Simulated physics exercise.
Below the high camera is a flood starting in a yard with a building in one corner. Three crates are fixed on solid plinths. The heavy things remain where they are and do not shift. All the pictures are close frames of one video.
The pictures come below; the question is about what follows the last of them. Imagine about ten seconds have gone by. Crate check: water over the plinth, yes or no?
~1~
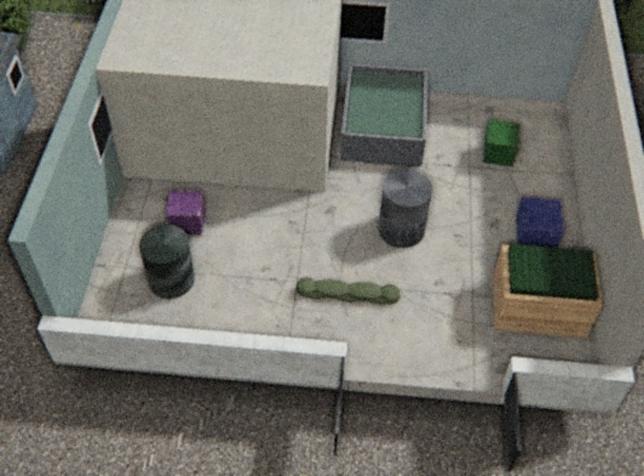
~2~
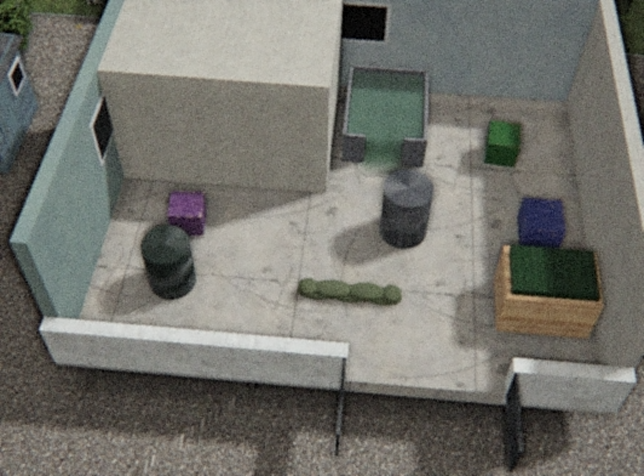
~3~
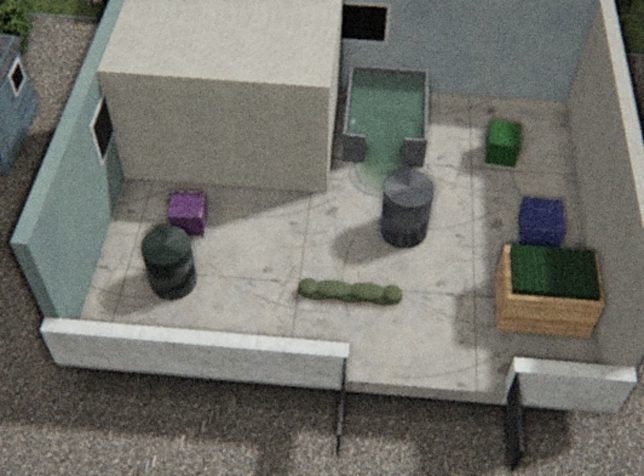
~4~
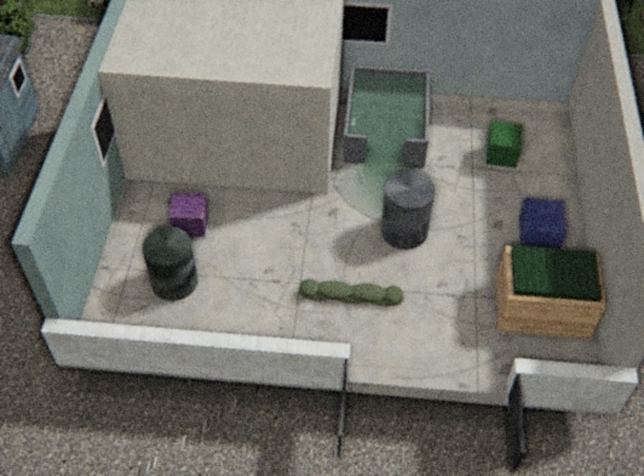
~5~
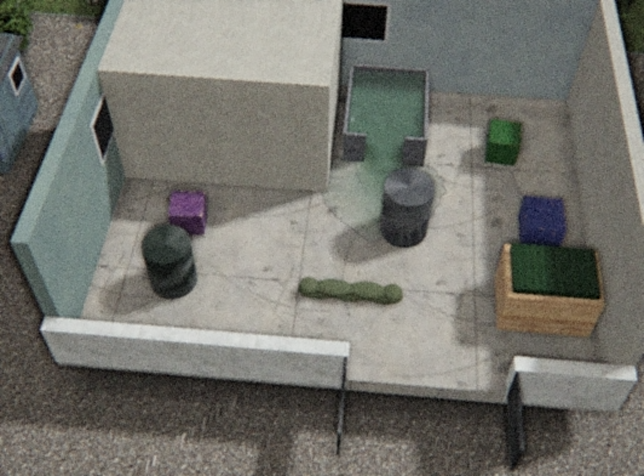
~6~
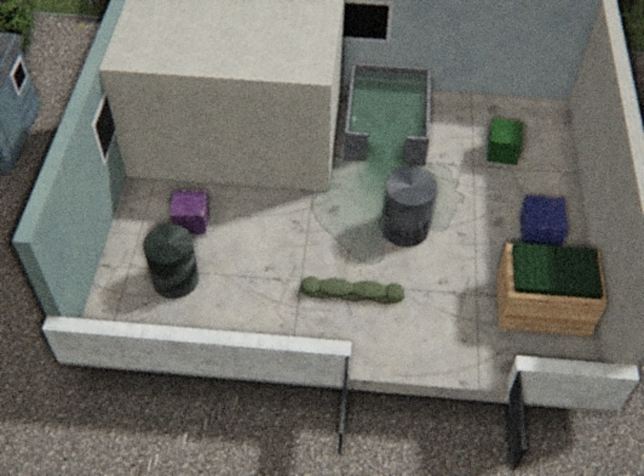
Blue crate yes, green crate no, purple crate yes.
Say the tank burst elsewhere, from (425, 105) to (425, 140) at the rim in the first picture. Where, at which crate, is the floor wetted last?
The one in purple.
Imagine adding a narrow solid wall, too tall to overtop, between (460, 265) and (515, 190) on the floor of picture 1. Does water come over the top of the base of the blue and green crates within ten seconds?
Blue crate: Untouched, green crate: Flooded.
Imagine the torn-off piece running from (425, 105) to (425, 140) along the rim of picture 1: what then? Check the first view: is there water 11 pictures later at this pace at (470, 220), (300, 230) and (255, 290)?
Soaked, untouched, untouched.
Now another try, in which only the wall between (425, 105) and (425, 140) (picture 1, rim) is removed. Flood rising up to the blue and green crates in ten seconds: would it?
Note - blue goes wet, green goes wet.
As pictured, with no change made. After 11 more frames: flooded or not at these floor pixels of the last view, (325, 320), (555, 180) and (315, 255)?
Going through them in order, I'd say clear, clear and drenched.
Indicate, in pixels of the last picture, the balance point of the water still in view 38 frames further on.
Centre of the water: Near (346, 217).
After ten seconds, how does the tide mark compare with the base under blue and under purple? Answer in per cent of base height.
250 and 230 per cent, roughly.
A moment on, water covers 20 % of the floor; the blue crate not reached, the green crate not reached, the purple crate not reached.
Next, water covers 35 % of the floor; the blue crate water round its plinth, the green crate not reached, the purple crate not reached.
Then, water covers 50 % of the floor; the blue crate water round its plinth, the green crate water round its plinth, the purple crate water round its plinth.
Later, water covers 70 % of the floor; the blue crate water round its plinth, the green crate water round its plinth, the purple crate water round its plinth.
In the end, water covers 95 % of the floor; the blue crate was topped, the green crate stayed above the water, the purple crate was topped.
